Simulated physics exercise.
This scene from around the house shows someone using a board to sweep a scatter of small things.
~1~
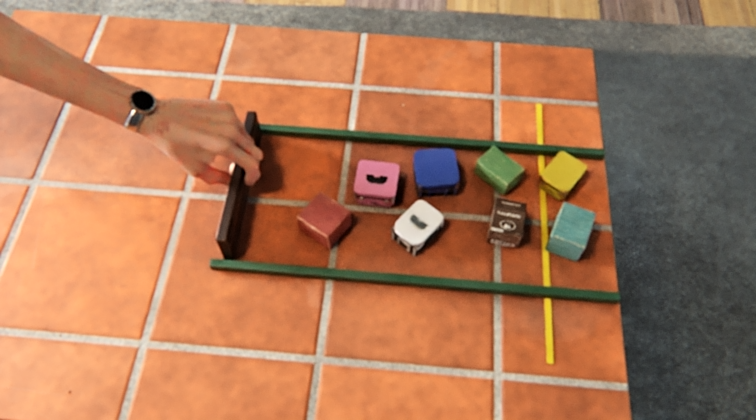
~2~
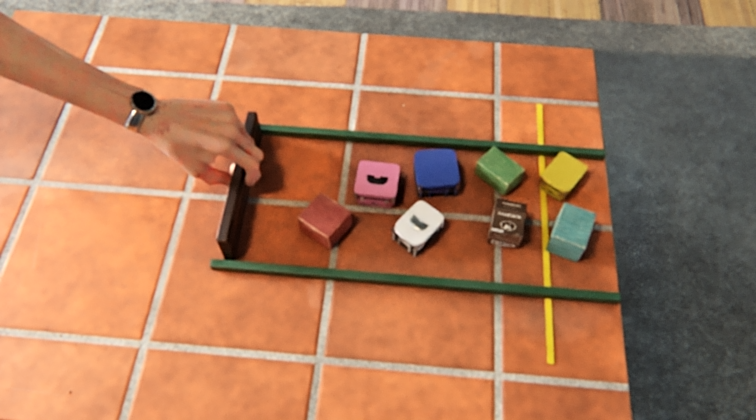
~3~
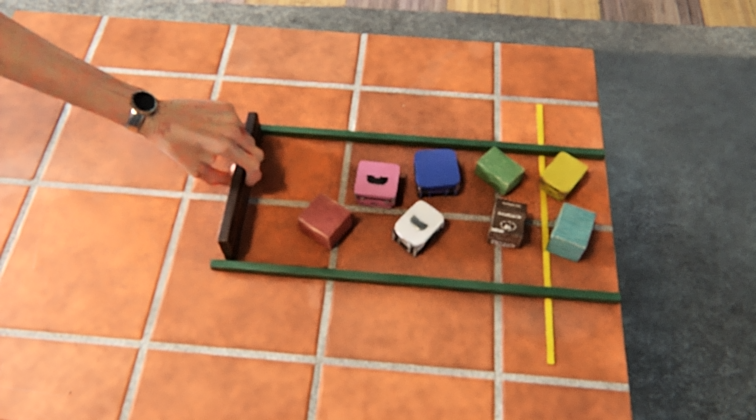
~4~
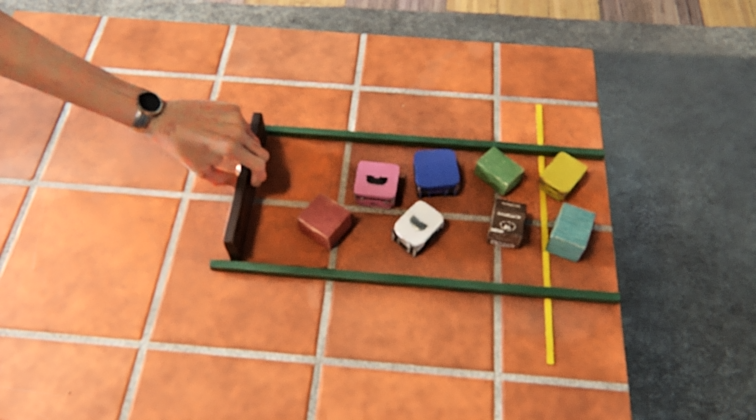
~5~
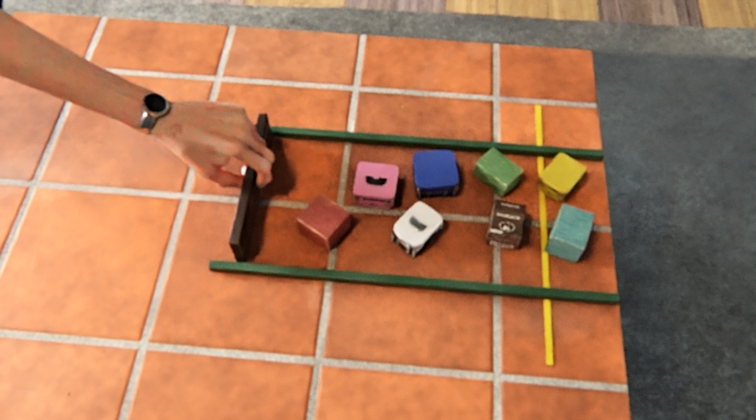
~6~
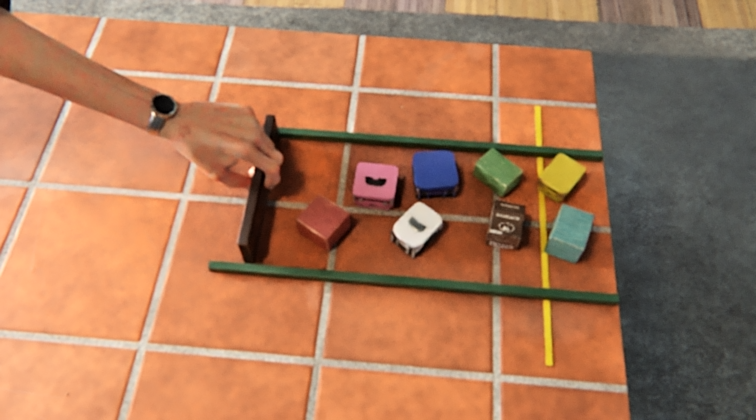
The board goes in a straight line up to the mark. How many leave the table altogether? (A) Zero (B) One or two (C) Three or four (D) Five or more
Option C: Three or four.
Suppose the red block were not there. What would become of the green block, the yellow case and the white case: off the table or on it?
The green block ends up down, the yellow case ends up down and the white case keeps its place.
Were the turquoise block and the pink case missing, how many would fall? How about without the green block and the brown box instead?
The answer is 2 and then 2.
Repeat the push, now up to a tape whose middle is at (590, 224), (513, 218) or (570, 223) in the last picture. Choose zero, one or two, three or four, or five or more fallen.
So, one after another, I'd give 5 or more; just one or two; five or more.
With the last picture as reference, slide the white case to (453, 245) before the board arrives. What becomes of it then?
In that spot, it sits tight.
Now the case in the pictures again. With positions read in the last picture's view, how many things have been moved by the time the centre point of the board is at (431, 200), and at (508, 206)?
By then 7, and 8.
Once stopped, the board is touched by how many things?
2.
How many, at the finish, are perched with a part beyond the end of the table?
2 in all.
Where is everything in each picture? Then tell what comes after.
In the first frame, turquoise block (570, 232); yellow case (562, 177); brown box (507, 223); board (241, 183); tape (544, 219).
In the second frame, yellow case (562, 177); green block (499, 171).
In the third frame, brown box (507, 223); red block (325, 221).
In the fourth frame, turquoise block (570, 232); blue case (435, 174).
In the fifth frame, yellow case (561, 178); board (253, 186).
In the sixth frame, turquoise block (569, 234); yellow case (560, 179); brown box (506, 225); board (261, 187); tape (543, 221).
Soon after, none off yet; turquoise block at rest near (569, 234); yellow case at rest near (560, 179); brown box at rest near (506, 225).
Then, none off yet; turquoise block moving near (580, 235); yellow case moved about its own width near (594, 175); brown box moved about its own width near (547, 229).
At rest, the number that fall off is three or four; fallen, green block, brown box, yellow case and turquoise block.
